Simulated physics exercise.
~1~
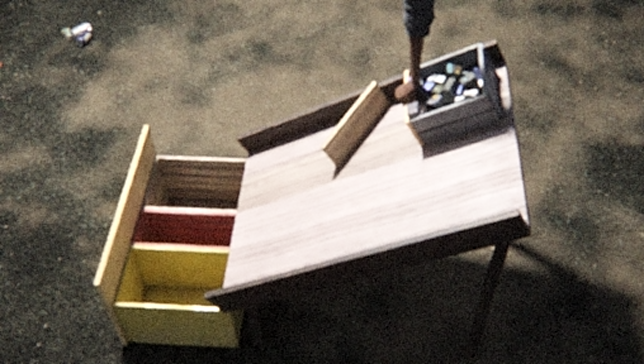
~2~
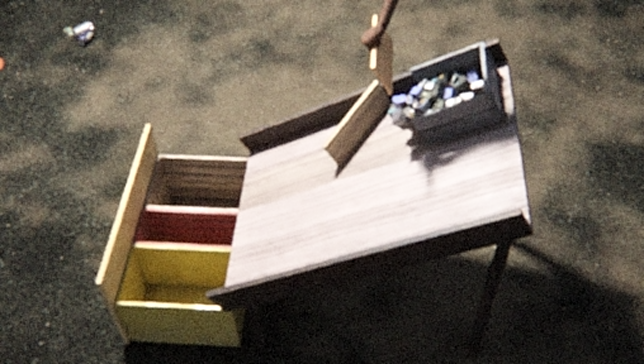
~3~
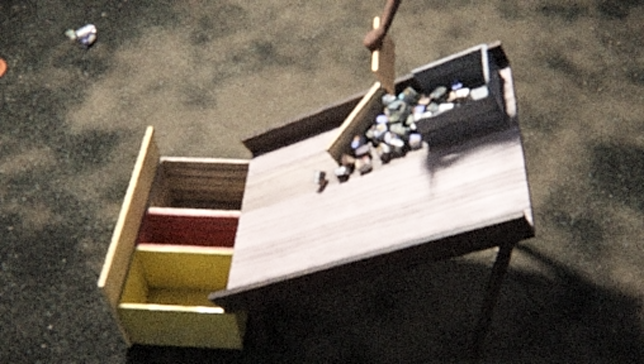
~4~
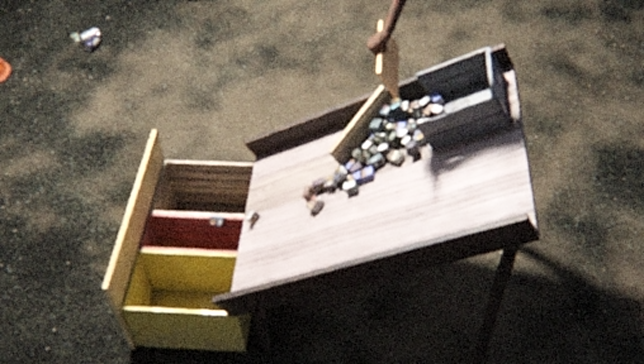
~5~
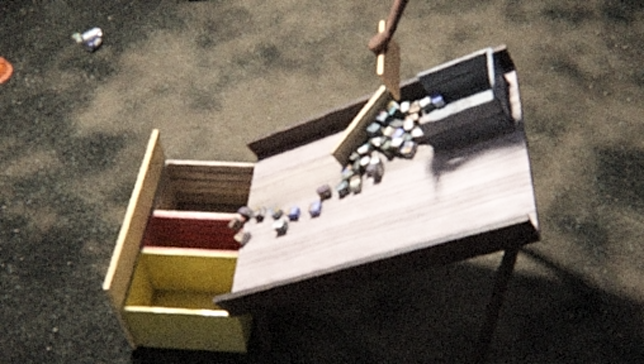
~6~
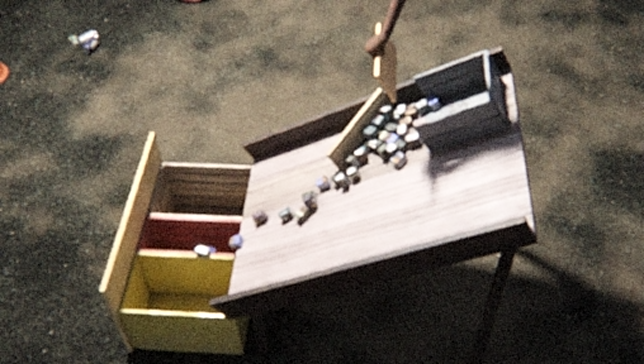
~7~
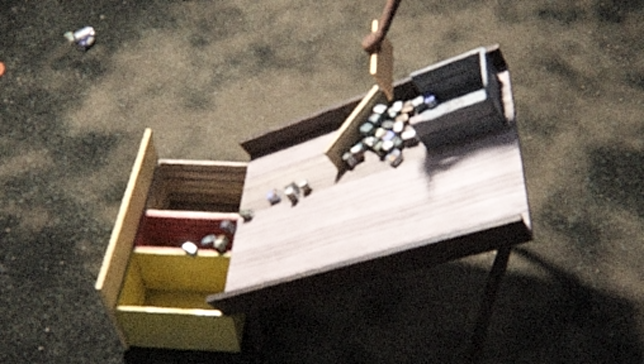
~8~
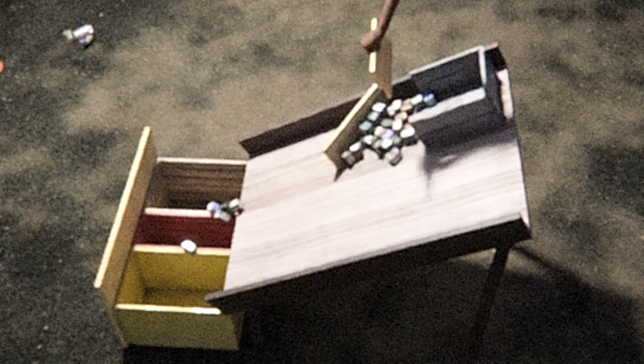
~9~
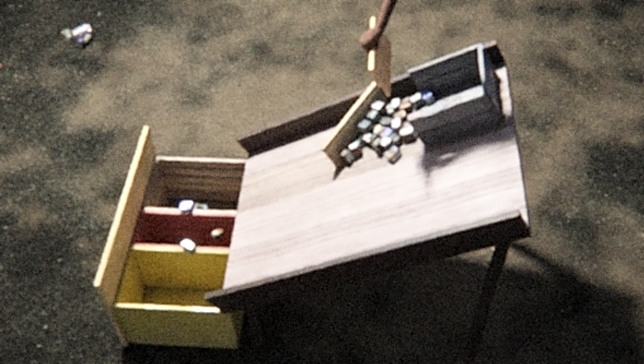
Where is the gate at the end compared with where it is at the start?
At the start the gate is at the left side of the grey pen, where the pieces are held in. By the end it has been moved up and to the left, and the hand is holding it clear of the pen beyond the ramp's upper edge.
